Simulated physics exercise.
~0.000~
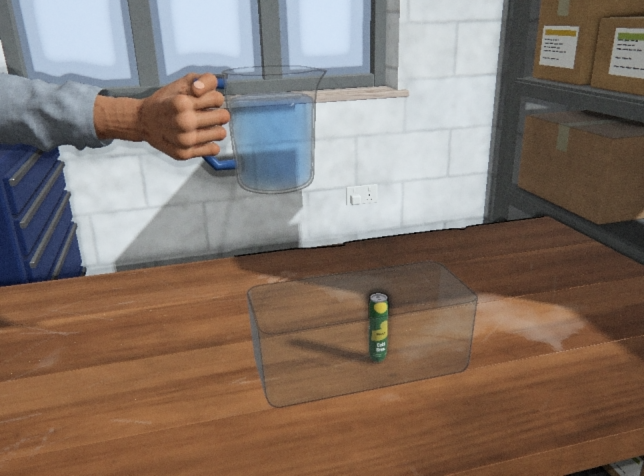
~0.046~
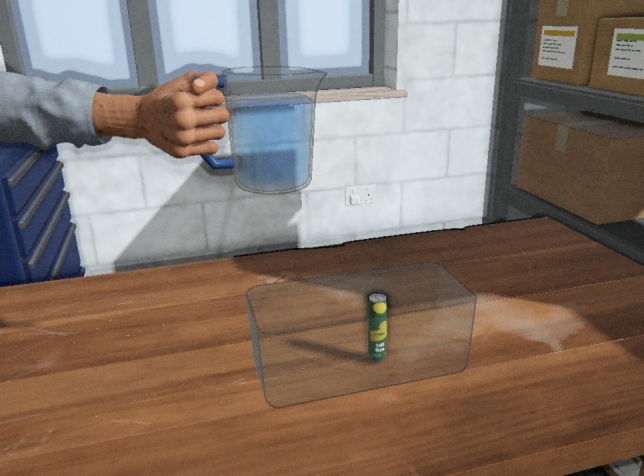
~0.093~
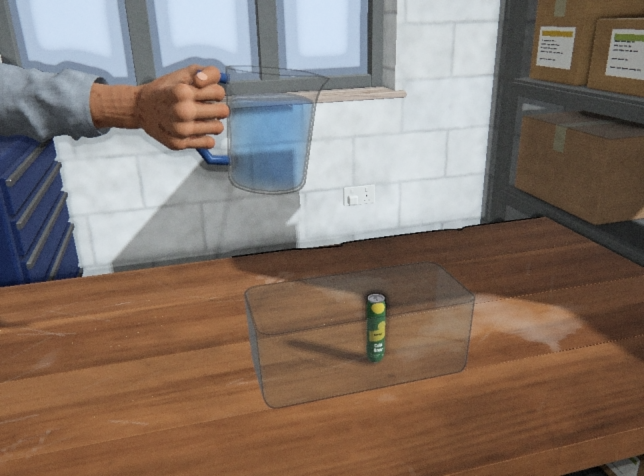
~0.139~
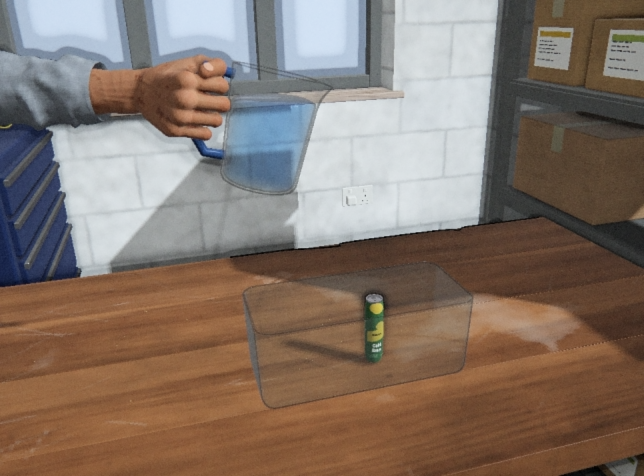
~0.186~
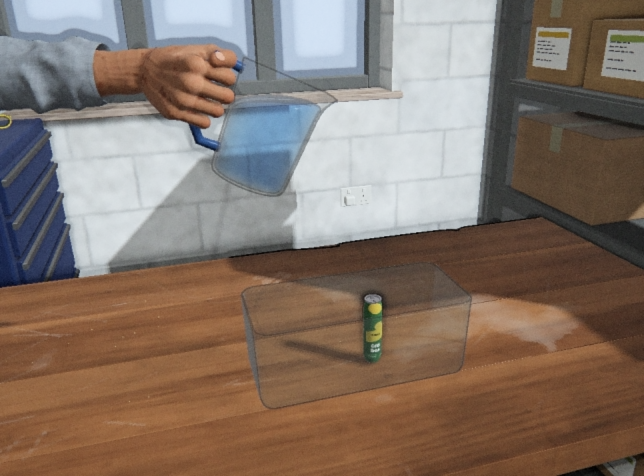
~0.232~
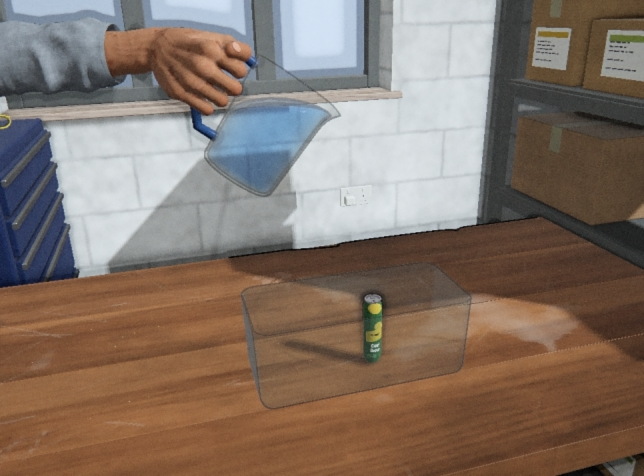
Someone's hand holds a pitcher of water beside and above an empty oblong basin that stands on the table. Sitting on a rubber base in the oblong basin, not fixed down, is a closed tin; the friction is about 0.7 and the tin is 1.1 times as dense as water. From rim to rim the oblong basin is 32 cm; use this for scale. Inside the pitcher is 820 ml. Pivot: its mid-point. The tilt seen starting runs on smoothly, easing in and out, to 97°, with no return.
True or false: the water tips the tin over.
False.
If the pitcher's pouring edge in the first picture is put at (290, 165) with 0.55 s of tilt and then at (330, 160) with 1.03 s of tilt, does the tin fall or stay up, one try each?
First it tips over; then it tips over.
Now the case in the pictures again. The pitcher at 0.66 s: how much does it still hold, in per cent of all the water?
I'd say some 28 per cent remains.
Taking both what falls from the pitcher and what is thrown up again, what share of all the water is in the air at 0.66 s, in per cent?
Roughly 34 %.
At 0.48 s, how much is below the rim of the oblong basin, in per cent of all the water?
1 %, roughly.
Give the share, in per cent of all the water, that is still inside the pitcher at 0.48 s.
Portion remaining: Approx. 66 per cent.
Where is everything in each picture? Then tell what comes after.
In the first frame, it leans 0°; its right rim is at (326, 69); the water meets the walls at (228, 100) and (311, 95); the oblong basin's rim runs from (253, 311) to (458, 280); the tin's top is at (379, 301).
In the second frame, it leans 2°; its right rim is at (327, 71); the water meets the walls at (228, 100) and (310, 96).
In the third frame, it leans 7°; its right rim is at (329, 77); the water meets the walls at (228, 99) and (311, 98).
In the fourth frame, it leans 15°; its right rim is at (333, 86); the water meets the walls at (230, 101) and (314, 100).
In the fifth frame, it leans 25°; its right rim is at (337, 99); the water meets the walls at (226, 118) and (319, 102).
In the sixth frame, it leans 37°; its right rim is at (341, 114); the water meets the walls at (219, 126) and (327, 108).
By 0.48 s the tilt is 93° and 67 per cent is still to pour; the tin stands where it began.
By 0.66 s the tilt is 97° and 28 per cent is still to pour; the tin stands where it began.
By 0.85 s the tilt is 97° and 10 per cent is still to pour; the tin stands where it began.
By 1.05 s the tilt is 97° and 3 per cent is still to pour; the tin stands where it began.
At rest the tin stands where it began.
